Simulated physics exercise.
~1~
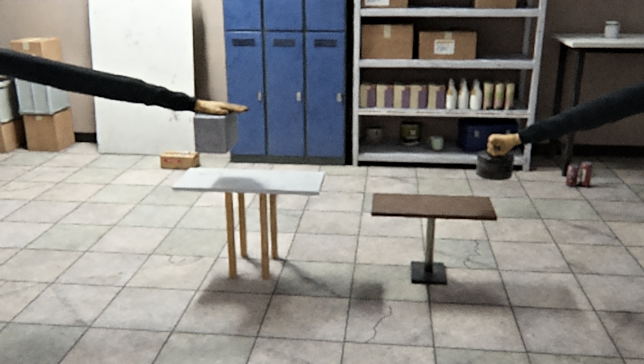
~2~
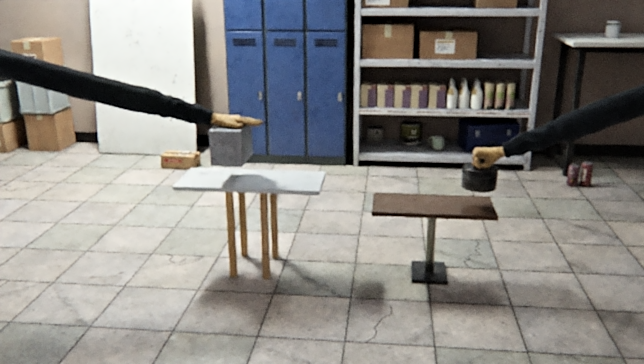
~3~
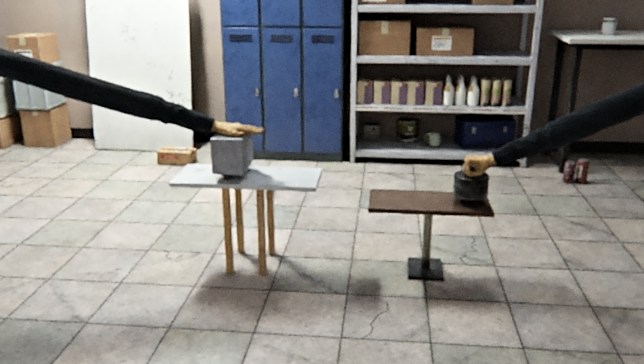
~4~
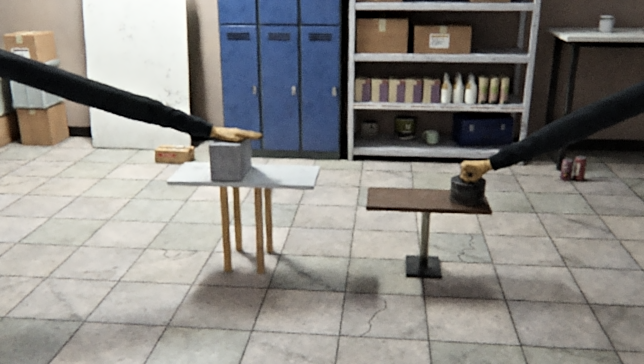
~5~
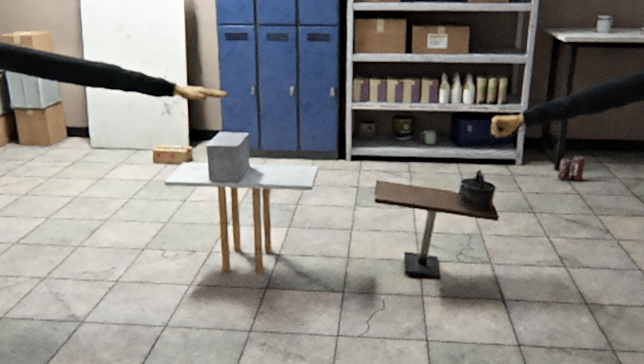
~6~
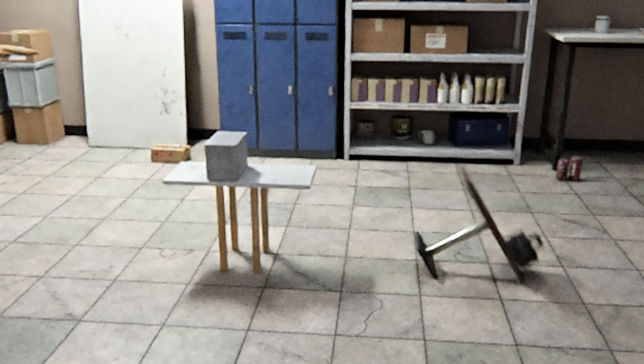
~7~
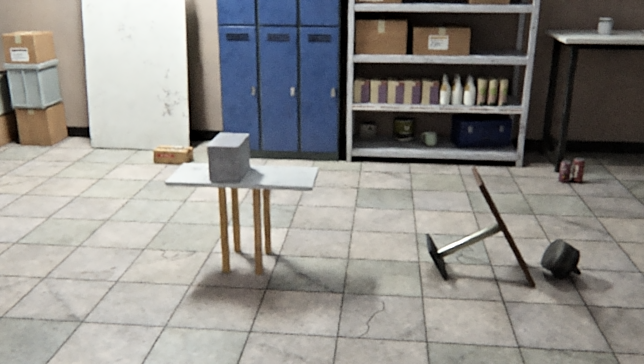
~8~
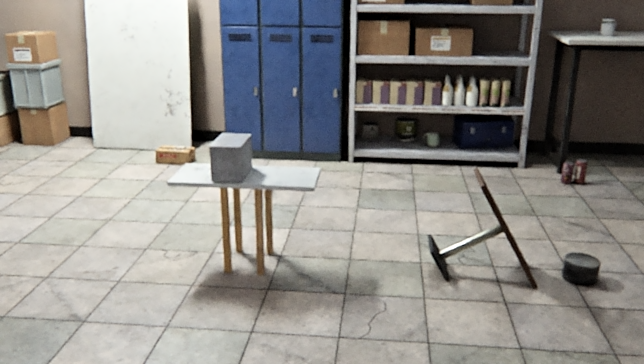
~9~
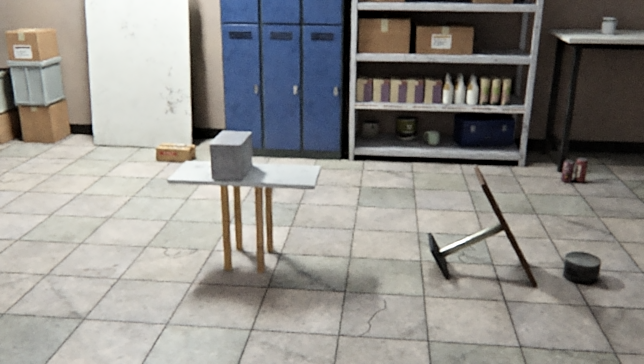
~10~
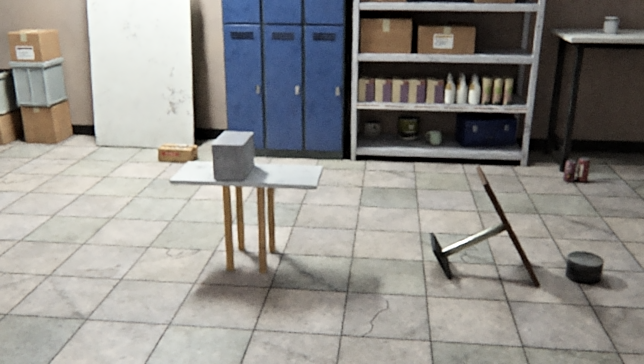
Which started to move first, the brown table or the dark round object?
The dark round object moved first, as a hand lowered it toward the table. The brown table only began to tip later, once the hand had let go.
The small brown table tipped over to the right after two hands set a grey block on the white table and a dark round object on the brown one, then let go; the object ended up on the floor while the white table stayed standing.
